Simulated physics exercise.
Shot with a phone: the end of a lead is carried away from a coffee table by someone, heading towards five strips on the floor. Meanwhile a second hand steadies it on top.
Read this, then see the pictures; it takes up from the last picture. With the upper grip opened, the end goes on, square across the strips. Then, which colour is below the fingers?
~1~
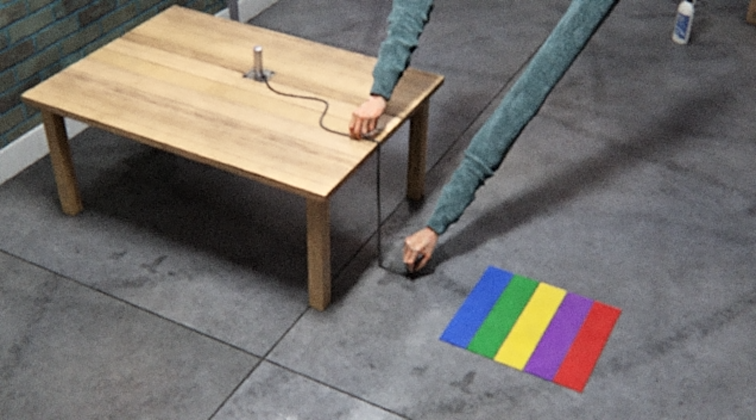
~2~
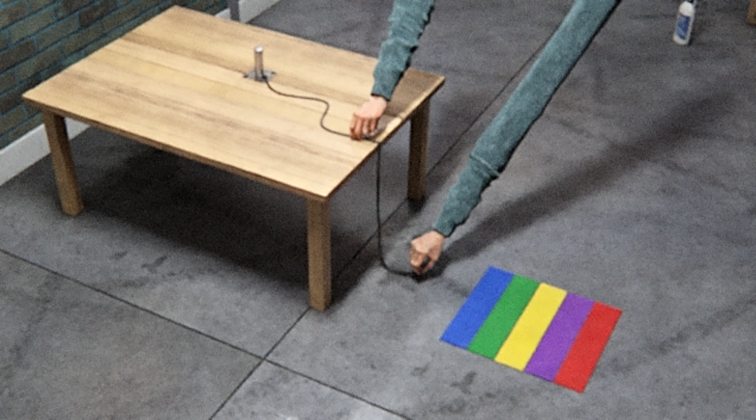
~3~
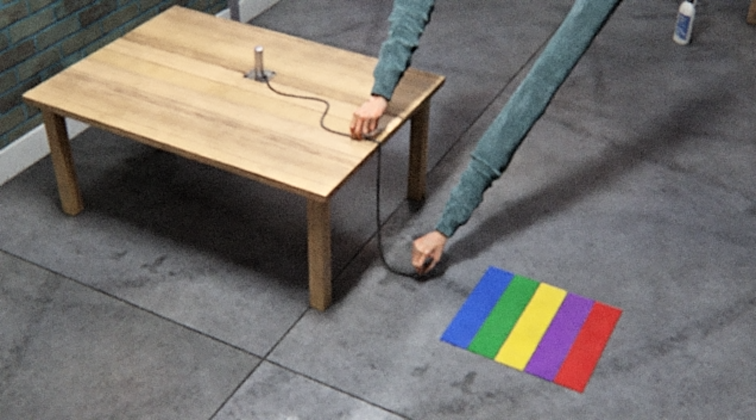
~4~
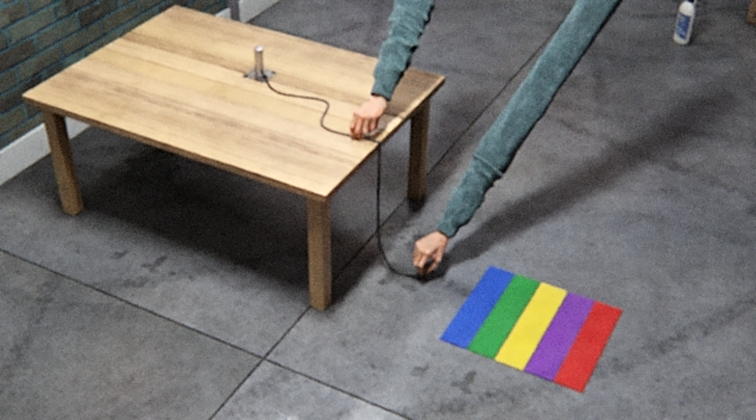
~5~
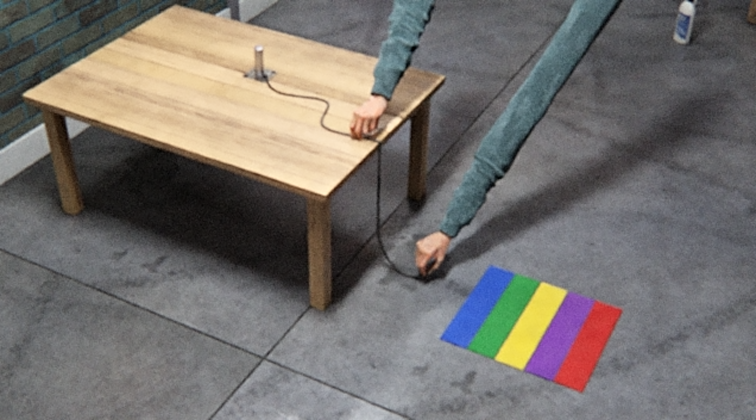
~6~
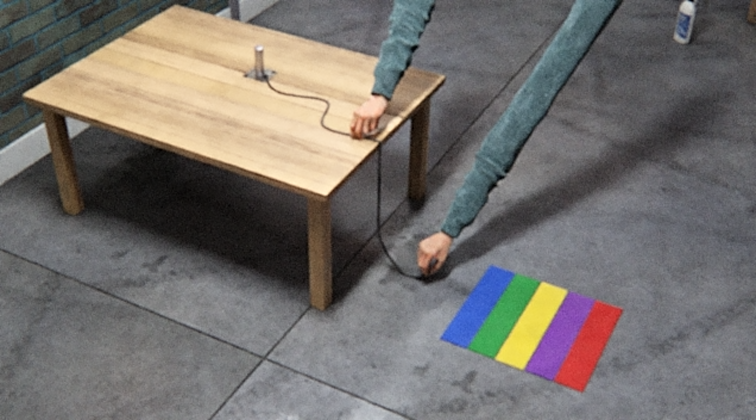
The yellow one is below them.
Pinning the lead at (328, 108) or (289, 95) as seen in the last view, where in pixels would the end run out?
(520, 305) and (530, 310).
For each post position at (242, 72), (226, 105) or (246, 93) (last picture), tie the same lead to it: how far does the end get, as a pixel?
The three places are (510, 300), (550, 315) and (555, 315), in that order.
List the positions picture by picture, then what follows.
The first frame shows end (414, 269); blue (461, 330); green (489, 340); yellow (516, 350); purple (546, 361); red (575, 371).
The second frame shows end (421, 271); lead through (273, 90) (323, 101) (330, 130) (379, 154) (378, 204) (380, 254).
The third frame shows end (423, 272).
The fourth frame shows end (424, 272); lead through (273, 89) (324, 101) (330, 130) (379, 154) (378, 203) (383, 254).
The fifth frame shows end (426, 273).
The sixth frame shows end (428, 273); lead through (273, 89) (324, 100) (330, 130) (380, 153) (379, 203) (387, 254).
Soon after, end near (481, 291); over blue.
Then, end near (514, 303); over green.
At full stretch, end near (535, 310); over yellow. It gets as far as the yellow strip.
